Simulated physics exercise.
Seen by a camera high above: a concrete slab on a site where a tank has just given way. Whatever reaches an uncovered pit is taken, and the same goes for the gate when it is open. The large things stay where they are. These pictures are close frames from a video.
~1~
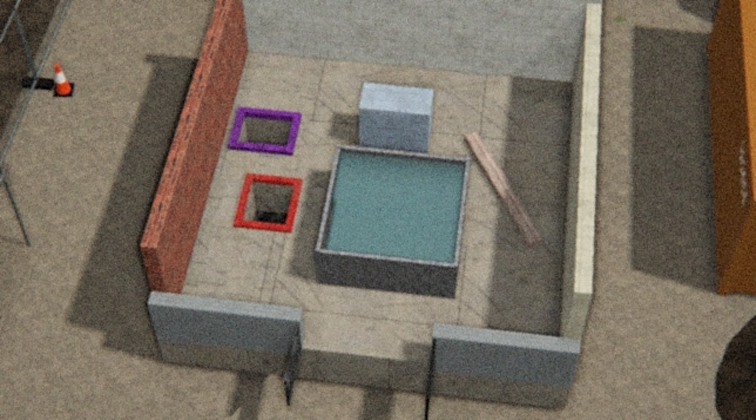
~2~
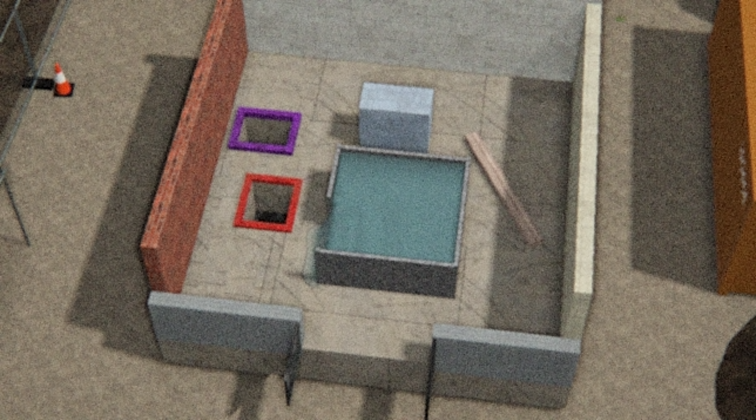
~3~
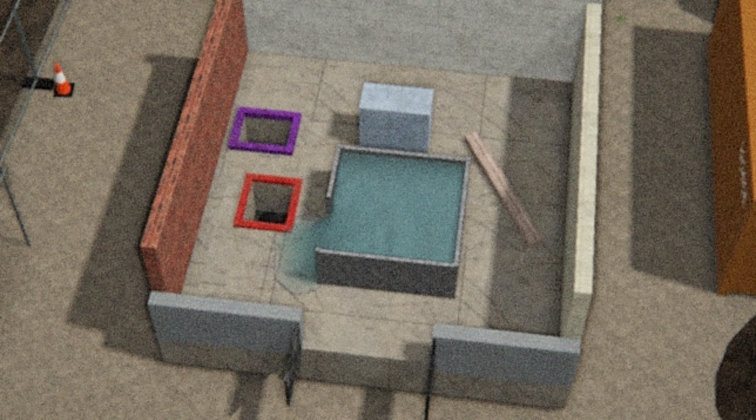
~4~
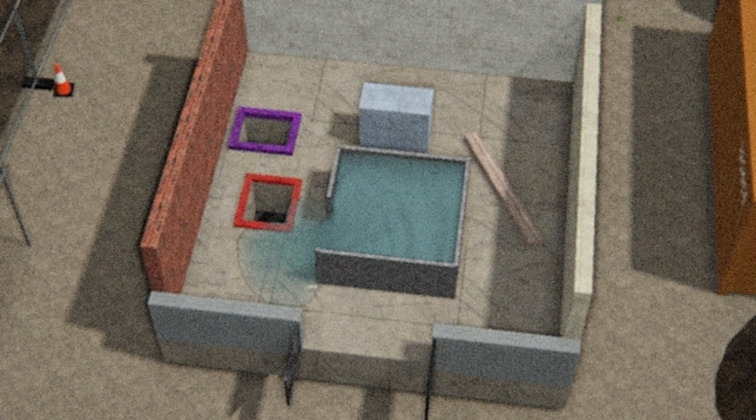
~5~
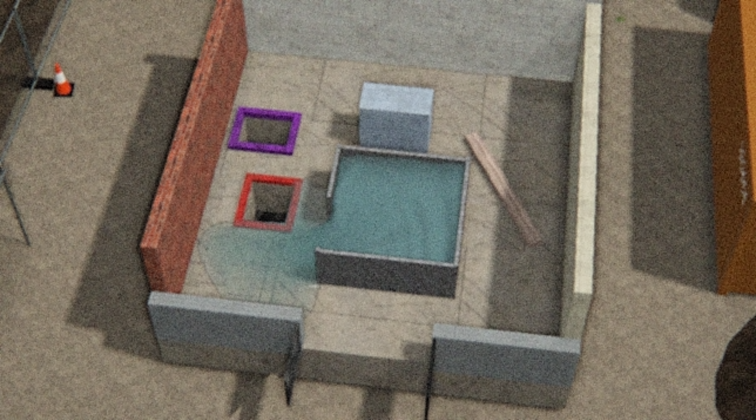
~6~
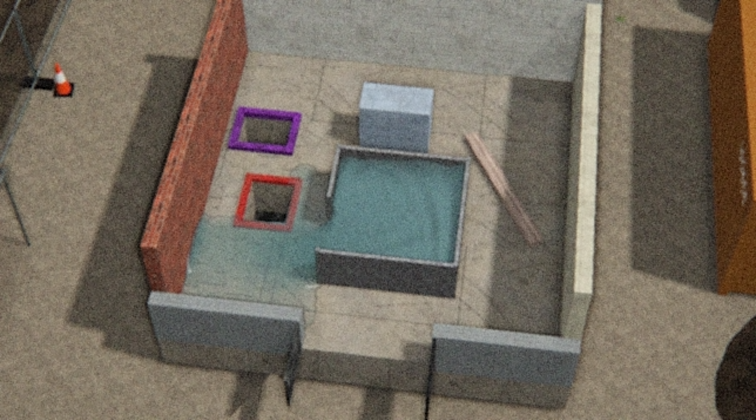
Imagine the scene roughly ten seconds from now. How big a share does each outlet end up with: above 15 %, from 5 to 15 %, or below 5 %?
I expect the gate to account for five up to fifteen per cent. I expect the red pit to account for upward of fifteen per cent. I expect the purple pit to account for five up to fifteen per cent.
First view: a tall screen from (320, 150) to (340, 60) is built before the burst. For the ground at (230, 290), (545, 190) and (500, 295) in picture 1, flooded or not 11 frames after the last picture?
In that order, I'd expect them to be reached by the flood, kept clear of the flood and kept clear of the flood.
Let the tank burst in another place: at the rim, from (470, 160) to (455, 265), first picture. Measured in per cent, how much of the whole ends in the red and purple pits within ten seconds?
In percent: Red 4, purple 6.
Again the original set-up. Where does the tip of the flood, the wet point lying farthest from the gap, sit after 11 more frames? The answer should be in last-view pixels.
The front's farthest point is close to (241, 80).
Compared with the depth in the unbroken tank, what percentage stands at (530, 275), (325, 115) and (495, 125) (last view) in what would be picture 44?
First spot 8 %, second 2 %, third 0 %.
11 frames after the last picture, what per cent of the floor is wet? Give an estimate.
Around 25 percent of it.
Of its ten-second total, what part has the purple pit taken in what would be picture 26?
I get 45 per cent.
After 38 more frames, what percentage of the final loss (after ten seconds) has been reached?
About 75 per cent.
A moment on, water covers 20 % of the floor; the gate 0 %, the red pit 3 %, the purple pit 0 %.
Next, water covers 25 % of the floor; the gate 0 %, the red pit 5 %, the purple pit 1 %.
Then, water covers 45 % of the floor; the gate 1 %, the red pit 9 %, the purple pit 4 %.
Later, water covers 70 % of the floor; the gate 4 %, the red pit 15 %, the purple pit 8 %.
In the end, water covers 90 % of the floor; the gate 7 %, the red pit 19 %, the purple pit 9 %.
